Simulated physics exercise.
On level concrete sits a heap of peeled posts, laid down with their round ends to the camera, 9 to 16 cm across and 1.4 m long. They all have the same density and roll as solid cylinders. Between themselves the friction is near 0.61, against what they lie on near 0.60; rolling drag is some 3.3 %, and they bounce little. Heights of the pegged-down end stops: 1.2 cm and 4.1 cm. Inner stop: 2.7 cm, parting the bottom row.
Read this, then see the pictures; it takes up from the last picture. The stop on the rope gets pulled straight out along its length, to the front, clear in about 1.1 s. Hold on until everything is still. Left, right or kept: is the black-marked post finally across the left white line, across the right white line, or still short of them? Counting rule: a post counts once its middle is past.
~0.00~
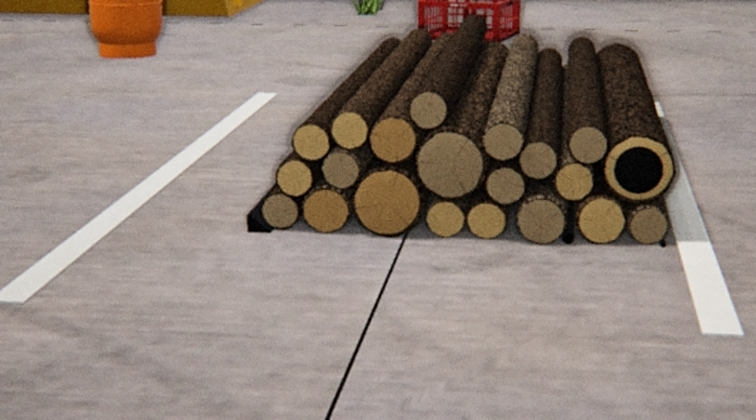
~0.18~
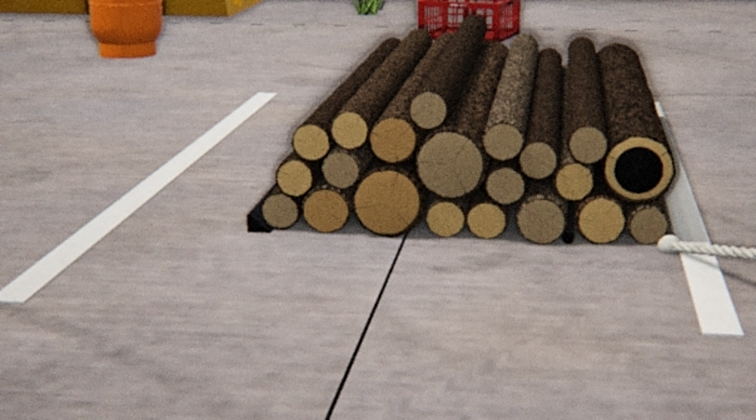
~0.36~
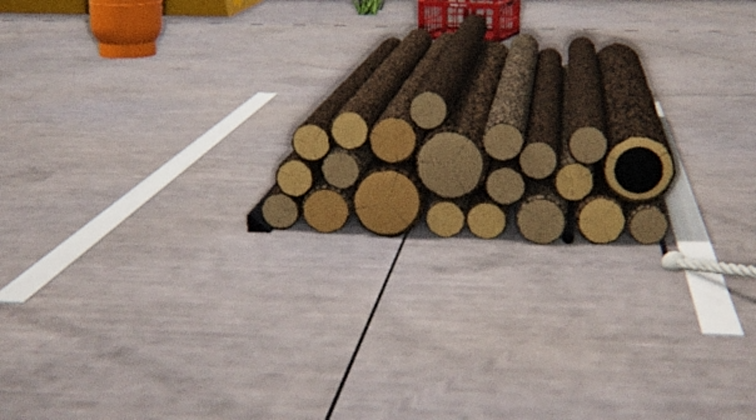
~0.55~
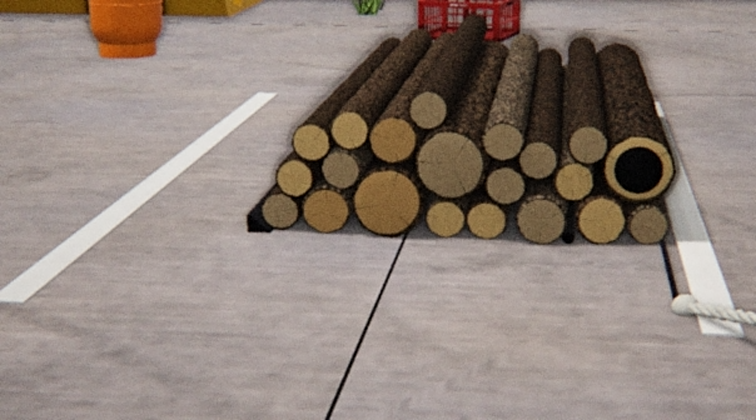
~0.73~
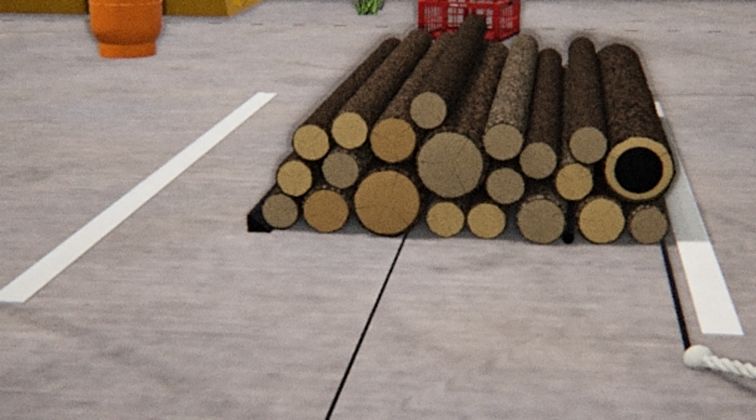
For the black-marked post it is right.
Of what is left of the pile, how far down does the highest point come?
Roughly 0 cm.
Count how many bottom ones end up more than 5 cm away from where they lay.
Exactly 2.
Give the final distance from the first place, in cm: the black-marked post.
Black-marked post: 25.
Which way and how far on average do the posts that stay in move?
On average they drift right by around 5 cm.
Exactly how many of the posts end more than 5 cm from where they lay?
The number is exactly 7.
After 1.53 s, 0 now displaced over 5 cm; not one across the white lines; black 1.9 cm right.
After 1.97 s, 7 now displaced over 5 cm; 1 across the right white line; black 10 cm right.
After 2.56 s, 7 now displaced over 5 cm; 3 across the right white line; black 20 cm right.
All still by 3.2 s, 7 moved over 5 cm; 3 across the right white line; black 23 cm right; top of the pile 33 cm high, from 33 cm.
